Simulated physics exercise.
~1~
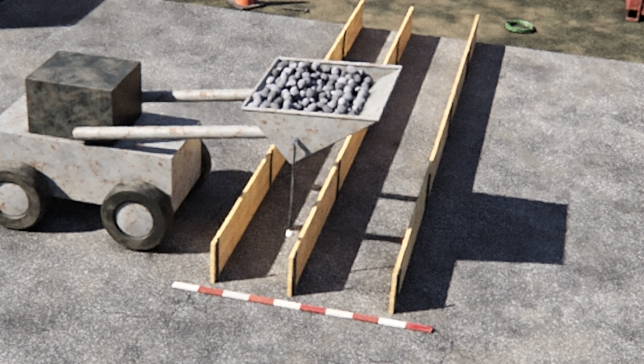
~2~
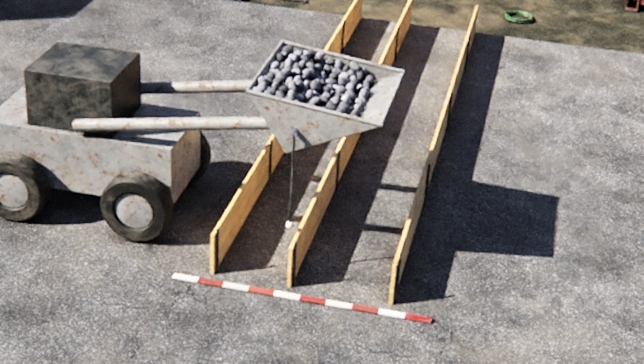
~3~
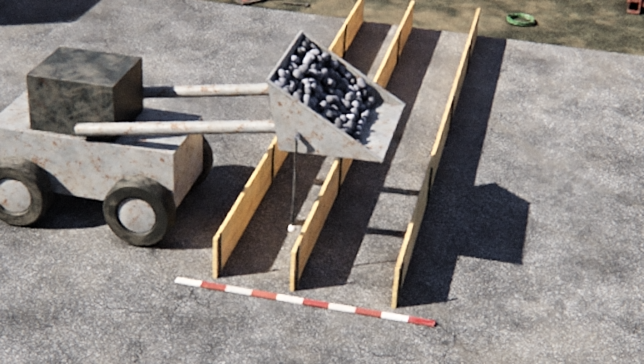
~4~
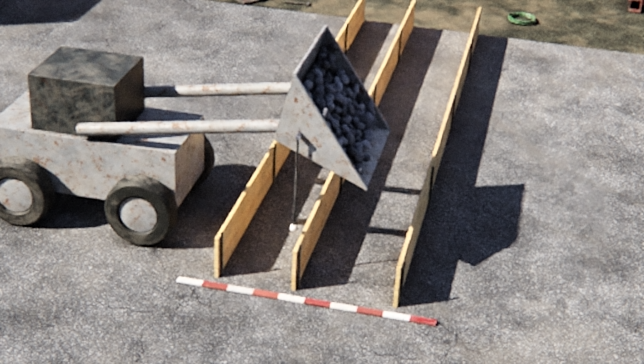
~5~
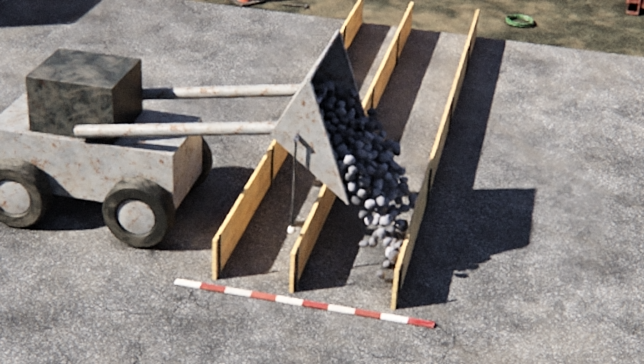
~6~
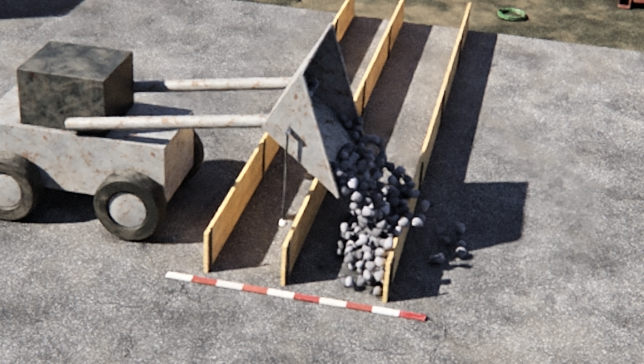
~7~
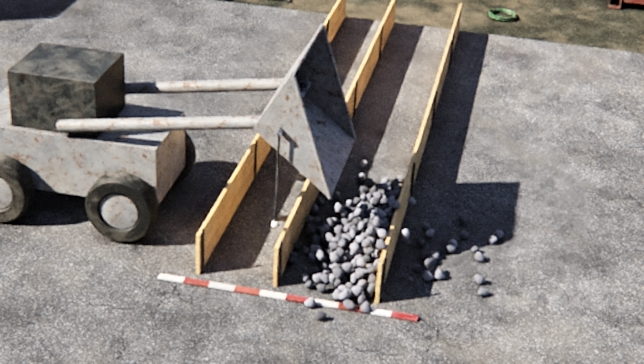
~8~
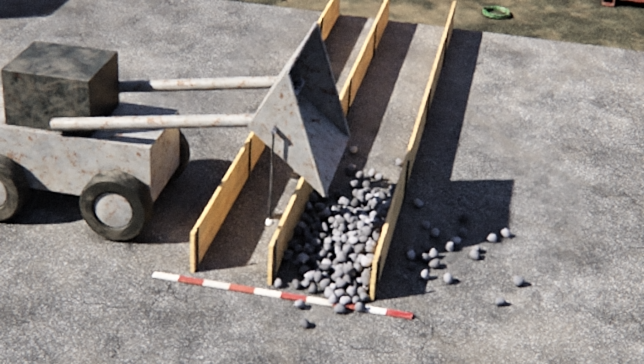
On a sunlit grey paved yard, seen from above by a slightly swaying camera, a pale loader with a dark block on its back stands at the left. Its two arms hold a grey bucket of rounded grey stones over three upright wooden boards forming two bays, with a red and white staff lying across their near ends. The bucket tips steadily to the right until steep, and the stones slide out in a stream. They pile up in the right-hand bay, while some scatter beyond the last board. The bucket stays tilted and emptied, the left bay clear.
